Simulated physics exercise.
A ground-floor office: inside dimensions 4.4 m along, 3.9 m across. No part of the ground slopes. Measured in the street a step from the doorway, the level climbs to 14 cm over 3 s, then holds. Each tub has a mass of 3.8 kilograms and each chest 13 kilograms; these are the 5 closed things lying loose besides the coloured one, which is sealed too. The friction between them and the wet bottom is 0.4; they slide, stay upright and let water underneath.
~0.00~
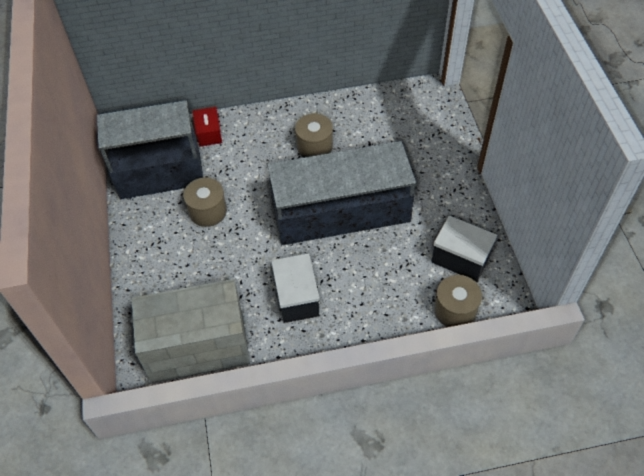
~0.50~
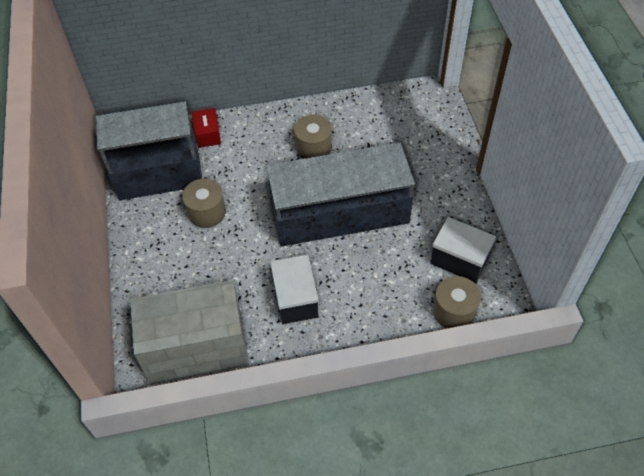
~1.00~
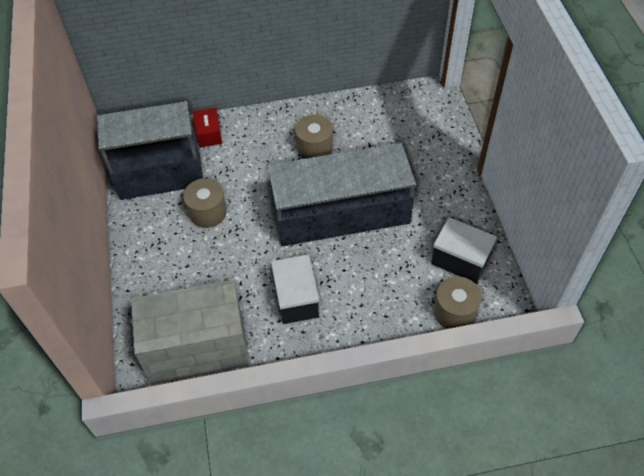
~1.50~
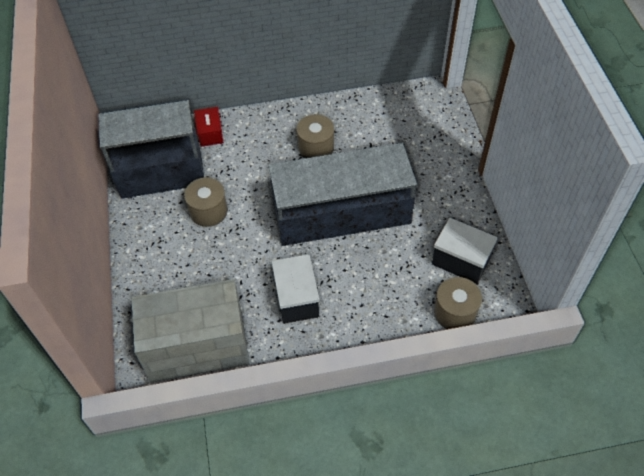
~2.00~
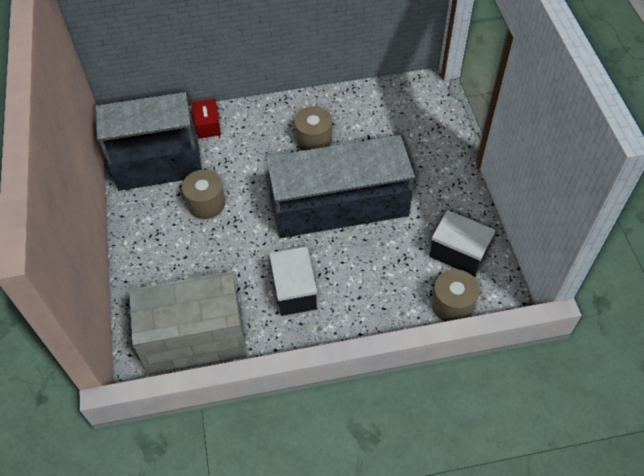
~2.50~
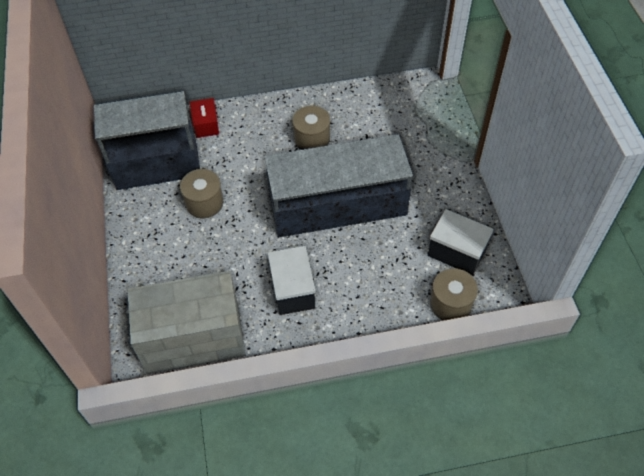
To begin with, a roofless room with a speckled floor holds a small red box, gray counters, pale blocks and round tan stools, with bare gray pavement outside. Then greenish water covers the pavement around the walls and later shows at the doorway, while everything inside stays in place.
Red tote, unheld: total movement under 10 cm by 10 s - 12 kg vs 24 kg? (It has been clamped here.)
Only the larger figure is plenty.
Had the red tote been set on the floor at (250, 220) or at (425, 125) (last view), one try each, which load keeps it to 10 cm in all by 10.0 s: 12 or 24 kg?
For the first start the lighter one suffices; for the second you need the heavier one.
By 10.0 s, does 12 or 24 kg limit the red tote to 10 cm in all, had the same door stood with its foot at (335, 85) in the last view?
Short version: The light mass is sufficient.
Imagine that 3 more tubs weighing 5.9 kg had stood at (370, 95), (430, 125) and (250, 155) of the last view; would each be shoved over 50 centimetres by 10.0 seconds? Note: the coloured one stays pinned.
Listed in order, they go over the bar, over the bar, over the bar.
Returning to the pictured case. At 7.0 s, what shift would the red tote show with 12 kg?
Shift: About 60 cm.
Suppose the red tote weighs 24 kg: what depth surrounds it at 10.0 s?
9 cm, roughly.
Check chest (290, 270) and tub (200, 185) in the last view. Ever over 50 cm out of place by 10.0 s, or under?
In sequence, not exceeded; exceeded.
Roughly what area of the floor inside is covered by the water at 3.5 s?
That flooded area is roughly 2.0 m2.
After 3.5 s the red tote would be 0 cm from its start with 12 kg and 0 cm from its start with 24 kg; 0 cm of water round it then.
After 4.5 s the red tote would be 0 cm from its start with 12 kg and 0 cm from its start with 24 kg; 0 cm of water round it then.
After 7.0 s the red tote would be 59 cm from its start with 12 kg and 0 cm from its start with 24 kg; 6 cm of water round it then.
After 10.0 s the red tote would be 97 cm from its start with 12 kg and 0 cm from its start with 24 kg; 9 cm of water round it then.
